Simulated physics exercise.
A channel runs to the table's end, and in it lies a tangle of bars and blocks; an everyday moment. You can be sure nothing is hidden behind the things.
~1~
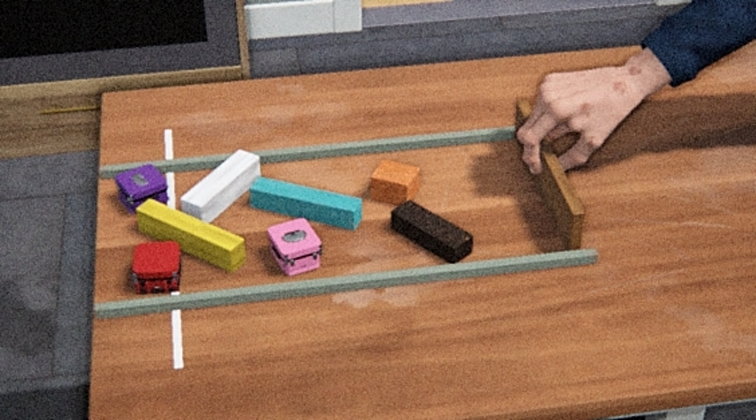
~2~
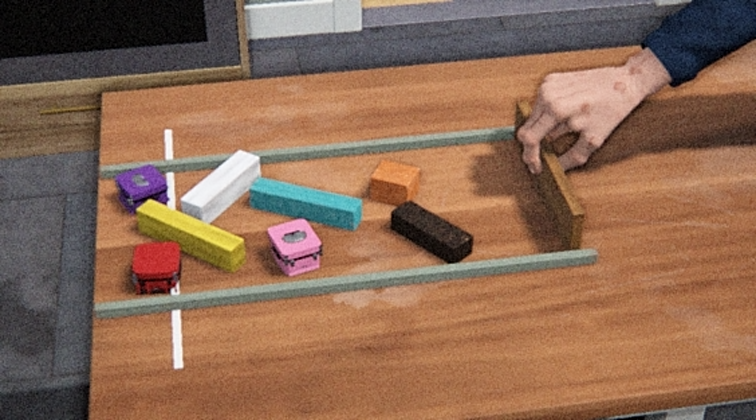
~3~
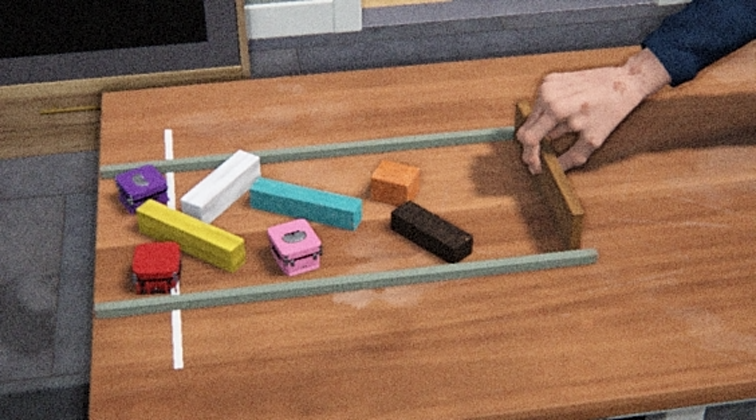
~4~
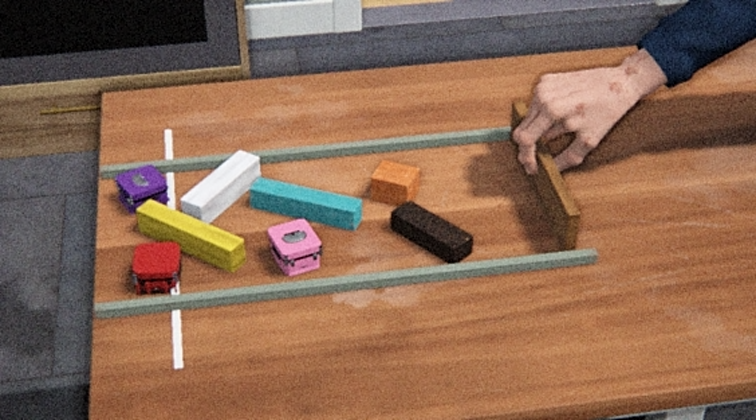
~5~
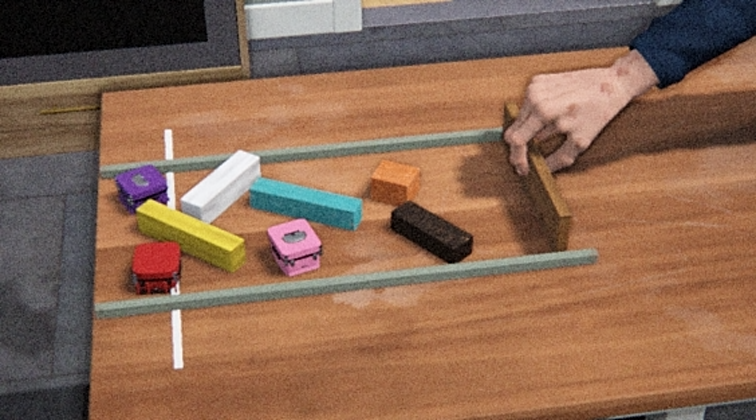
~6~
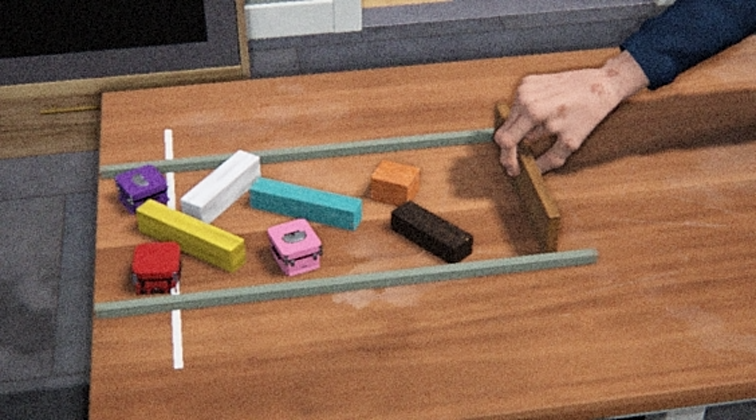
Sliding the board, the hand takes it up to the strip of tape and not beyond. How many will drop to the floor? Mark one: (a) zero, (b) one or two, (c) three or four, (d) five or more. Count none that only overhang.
(c) three or four.
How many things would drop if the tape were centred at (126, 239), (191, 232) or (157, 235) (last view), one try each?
Tallies in the order asked: 6, 2, 3.
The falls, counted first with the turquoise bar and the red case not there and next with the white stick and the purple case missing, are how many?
The counts: 1 and 1.
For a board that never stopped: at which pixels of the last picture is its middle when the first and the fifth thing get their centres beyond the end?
The middle is at about (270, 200), later at about (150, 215).
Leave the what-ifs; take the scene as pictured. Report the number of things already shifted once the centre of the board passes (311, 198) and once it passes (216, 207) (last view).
Up to then 6, and up to the other point 8.
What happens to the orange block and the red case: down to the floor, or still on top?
The orange block keeps its place, while the red case comes off.
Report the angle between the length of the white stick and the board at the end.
About 85 degrees.
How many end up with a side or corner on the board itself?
That number would be 2.
Soon after, none off yet; purple case at rest near (143, 191); red case at rest near (158, 269); yellow stick at rest near (190, 235).
At rest, the number that fall off is three or four; fallen, yellow stick, red case and purple case.
